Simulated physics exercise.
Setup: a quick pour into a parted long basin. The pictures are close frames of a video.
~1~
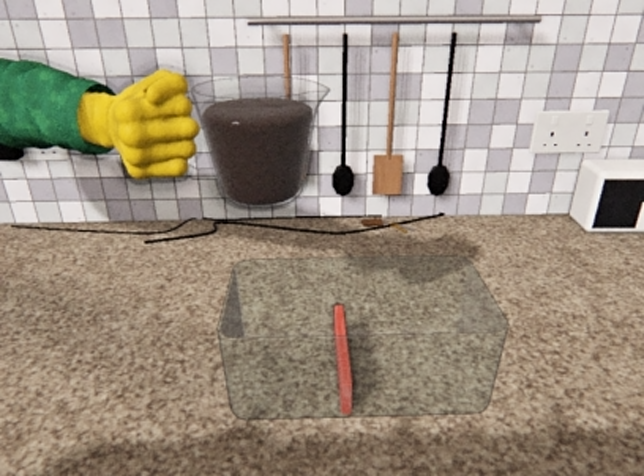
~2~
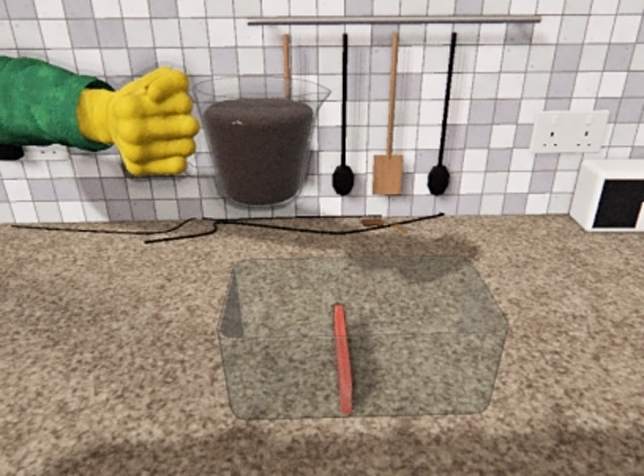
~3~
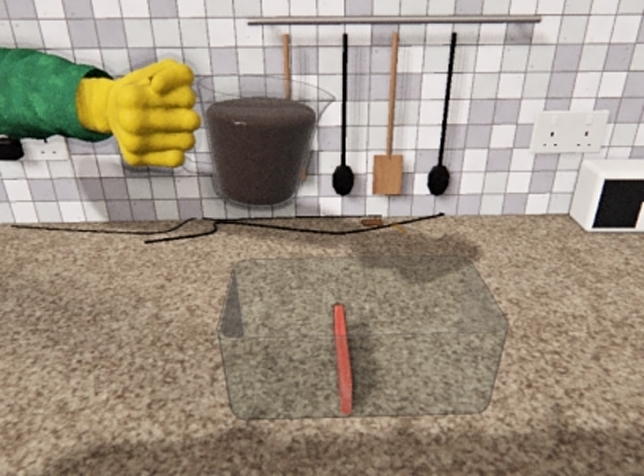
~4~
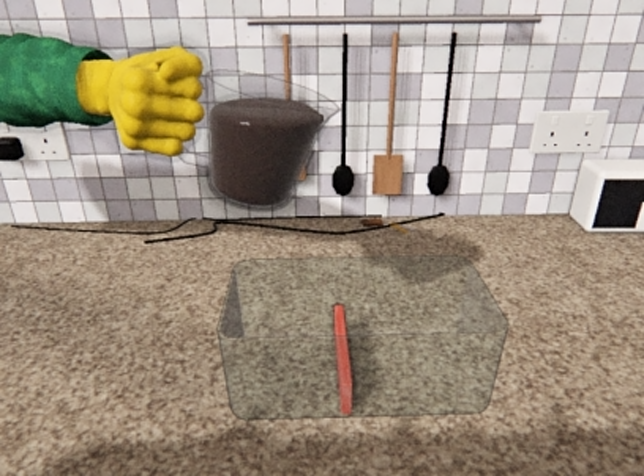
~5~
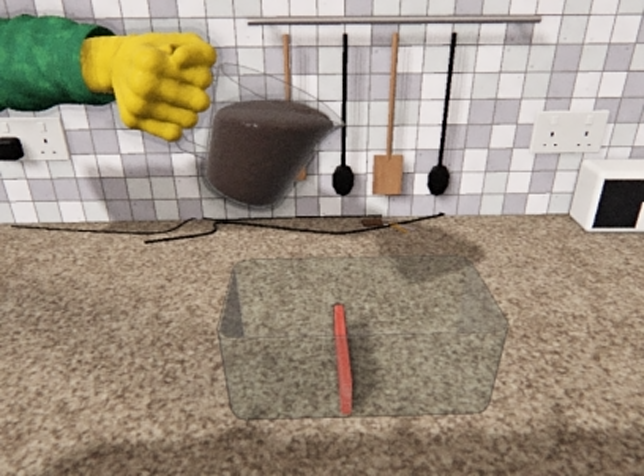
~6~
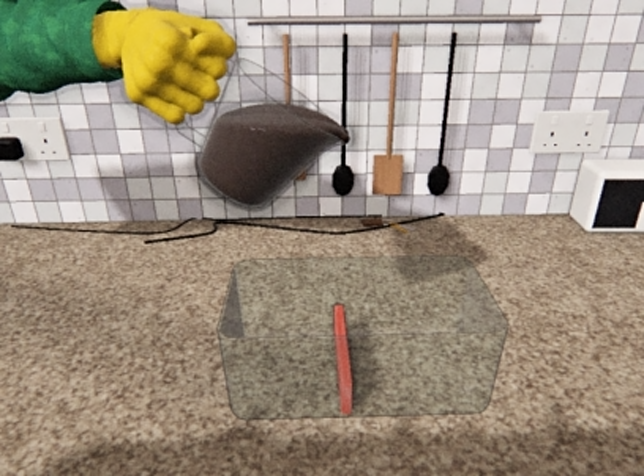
A yellow-gloved hand in a green sleeve held a clear jug of dark liquid above a see-through basin with a red divider, then rose slightly and tilted the jug rightward until liquid reached its lip.
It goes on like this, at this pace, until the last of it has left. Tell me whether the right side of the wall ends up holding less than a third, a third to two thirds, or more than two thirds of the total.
The right side holds more than two thirds.
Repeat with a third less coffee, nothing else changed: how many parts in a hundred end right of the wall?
Close to 80 per cent.
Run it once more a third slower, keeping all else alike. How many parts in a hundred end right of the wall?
It comes to near 90 per cent.
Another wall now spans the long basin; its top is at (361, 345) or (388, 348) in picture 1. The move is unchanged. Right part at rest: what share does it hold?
Around 65 per cent for the first, around 35 per cent for the second.
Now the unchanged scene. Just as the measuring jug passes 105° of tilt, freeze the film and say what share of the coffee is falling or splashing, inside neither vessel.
It's close to 40 percent.
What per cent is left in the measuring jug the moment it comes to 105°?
Around 35 in a hundred has not poured out yet.
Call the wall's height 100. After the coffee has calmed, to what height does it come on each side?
Left 10 %, right 50 %.
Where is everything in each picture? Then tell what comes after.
In the first picture, tilt 0°; pouring edge (330, 88); surface from (204, 108) to (314, 107); the long basin's rim runs from (227, 296) to (487, 290); the wall's top is at (342, 342).
In the second picture, tilt 2°; pouring edge (332, 90); surface from (204, 108) to (314, 108).
In the third picture, tilt 6°; pouring edge (335, 97); surface from (207, 106) to (317, 110).
In the fourth picture, tilt 14°; pouring edge (341, 108); surface from (213, 106) to (324, 112).
In the fifth picture, tilt 24°; pouring edge (345, 123); surface from (216, 112) to (333, 117).
In the sixth picture, tilt 36°; pouring edge (347, 141); surface from (214, 123) to (335, 127); 1 per cent is over the edge.
A moment on, the measuring jug is tipped right over and 34 per cent is still to pour, 0 is left of the wall and 27 right of it.
Next, the measuring jug is tipped right over and 1 per cent is still to pour, 9 is left of the wall and 82 right of it.
Then the measuring jug is tipped right over and 0 per cent is still to pour, 14 is left of the wall and 83 right of it.
Later the measuring jug is tipped right over and 0 per cent is still to pour, 14 is left of the wall and 83 right of it.
Finally, 14 per cent lies left of the wall, 83 right of it and 3 outside.
